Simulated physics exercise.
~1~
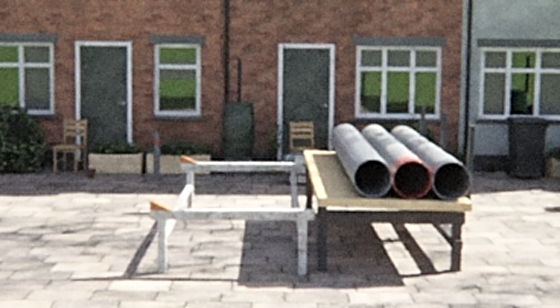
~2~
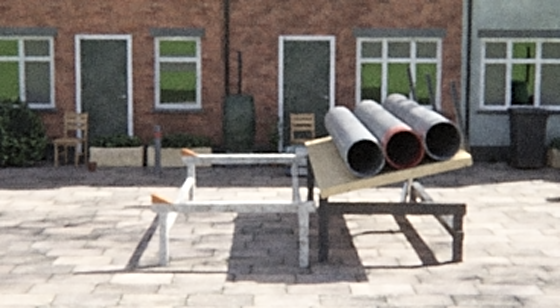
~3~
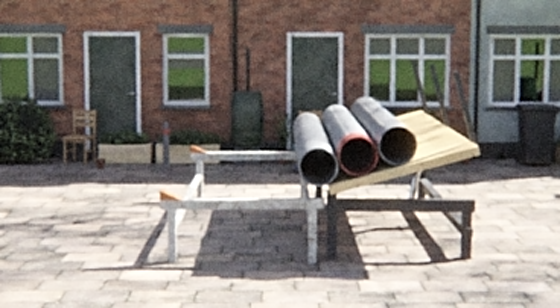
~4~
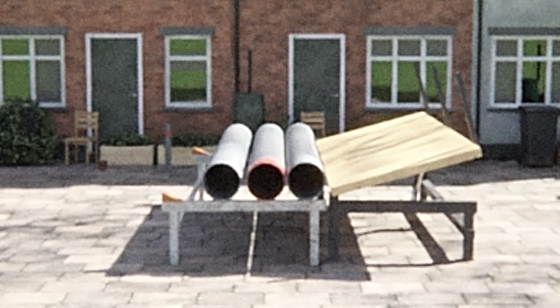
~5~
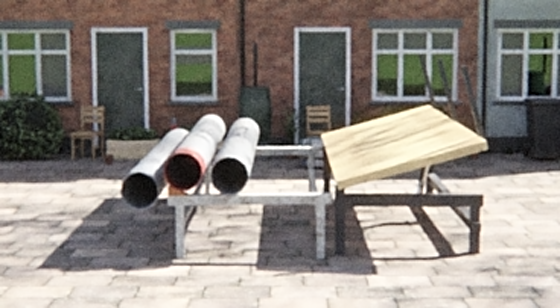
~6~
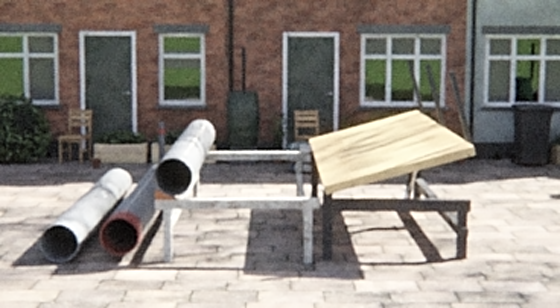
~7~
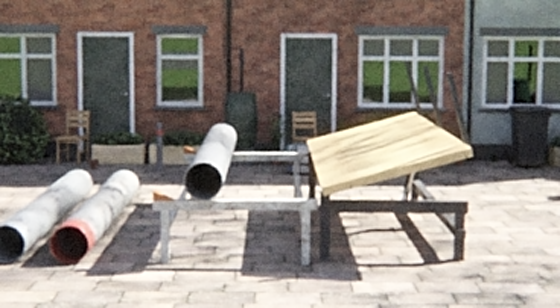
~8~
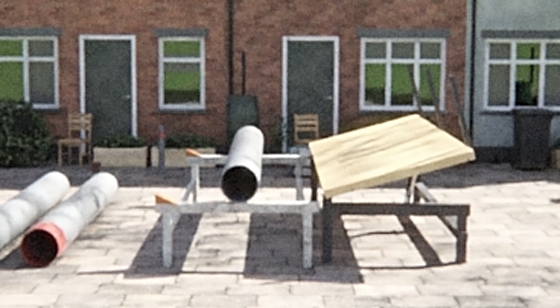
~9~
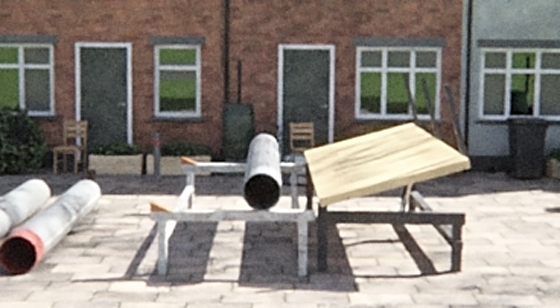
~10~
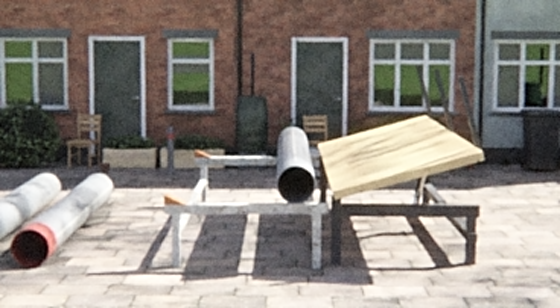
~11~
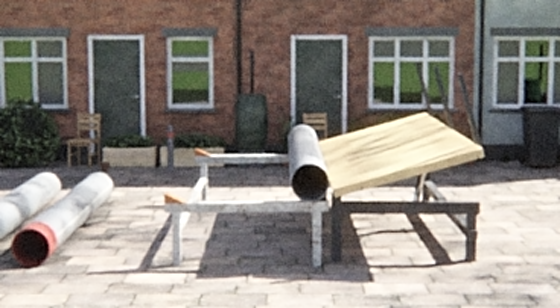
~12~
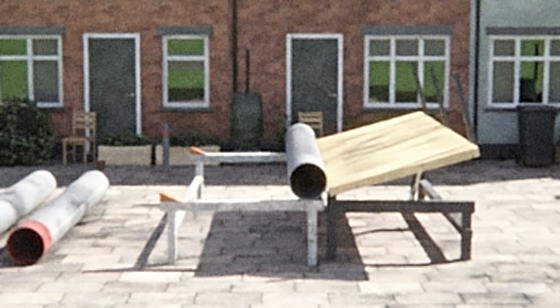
On a sunlit paved yard in front of brick houses, three pipes, the middle one with a red rim, lie side by side on a wooden deck next to a pale open rack. The deck's right edge rises, and the pipes roll left down the slope and onto the rack. They cross it together, and the left pipe and the red-rimmed one drop off its far end to the paving. The last pipe stays up, rolling back right until it rests against the tilted deck's lower edge. The red-rimmed pipe ends on the ground at left beside the other fallen one.
